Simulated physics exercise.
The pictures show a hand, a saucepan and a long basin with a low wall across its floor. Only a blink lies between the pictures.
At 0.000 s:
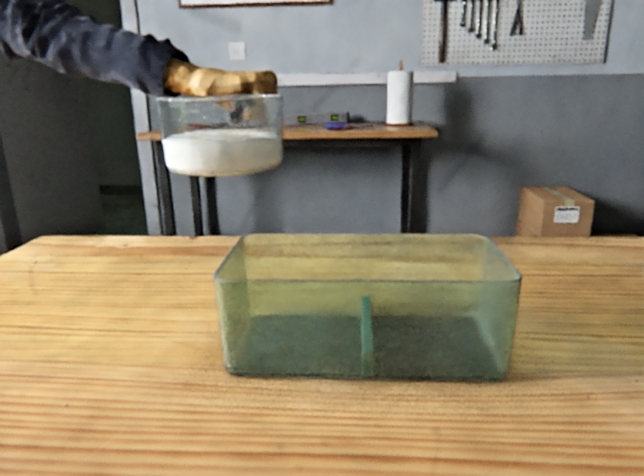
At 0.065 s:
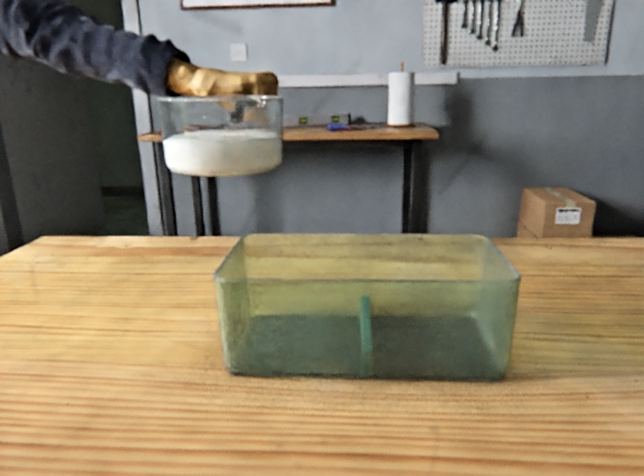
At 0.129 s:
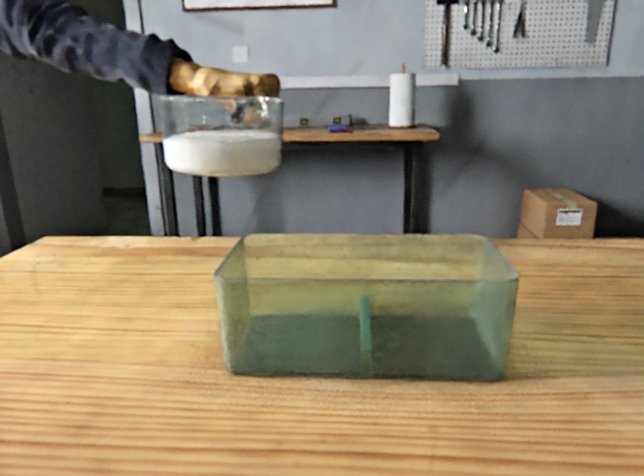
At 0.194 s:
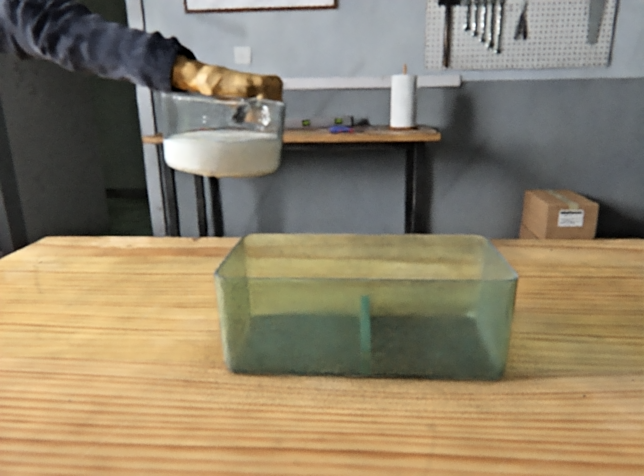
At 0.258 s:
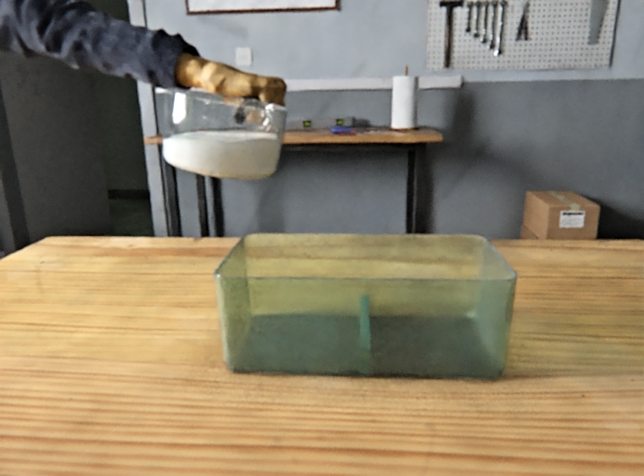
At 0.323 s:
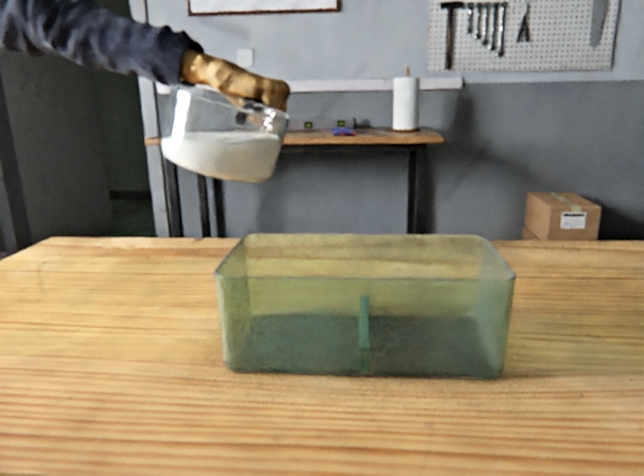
In this clip, a gloved hand holds a clear glass pan of white liquid above and to the left of a greenish, see-through basin with a low inner wall, then gradually tilts the pan toward the right.
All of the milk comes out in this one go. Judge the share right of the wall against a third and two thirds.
In the end not even a third is right of the wall.
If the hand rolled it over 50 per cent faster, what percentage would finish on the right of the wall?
About 10 per cent.
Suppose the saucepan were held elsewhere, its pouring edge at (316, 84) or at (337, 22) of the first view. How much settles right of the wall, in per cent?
The first gives 50 %, the second 90 %.
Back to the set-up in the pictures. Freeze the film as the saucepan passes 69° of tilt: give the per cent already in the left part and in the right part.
Left: 0 %. Right: 0 %.
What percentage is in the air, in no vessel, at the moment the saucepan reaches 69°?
Roughly 25 in a hundred.
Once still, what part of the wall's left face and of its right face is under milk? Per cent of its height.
Left about 50, right about 0.
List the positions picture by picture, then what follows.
Tilt 0°; pouring edge (281, 98); surface from (171, 136) to (280, 134); the long basin's rim runs from (229, 256) to (503, 257); the wall's top is at (367, 321), in the first picture.
Tilt 1°; pouring edge (281, 100); surface from (171, 136) to (280, 135), in the second picture.
Tilt 3°; pouring edge (282, 103); surface from (172, 137) to (280, 136), in the third picture.
Tilt 6°; pouring edge (284, 107); surface from (173, 136) to (280, 137), in the fourth picture.
Tilt 11°; pouring edge (286, 112); surface from (172, 137) to (280, 137), in the fifth picture.
Tilt 17°; pouring edge (288, 119); surface from (171, 137) to (280, 137), in the sixth picture.
A moment on, the saucepan is tipped part way and 73 per cent is still to pour, 2 is left of the wall and 0 right of it.
Next, the saucepan is tipped on its side and 19 per cent is still to pour, 62 is left of the wall and 2 right of it.
Then the saucepan is tipped right over and 1 per cent is still to pour, 90 is left of the wall and 6 right of it.
Later the saucepan is tipped right over and 0 per cent is still to pour, 92 is left of the wall and 7 right of it.
Finally, 92 per cent lies left of the wall, 7 right of it and 1 outside.
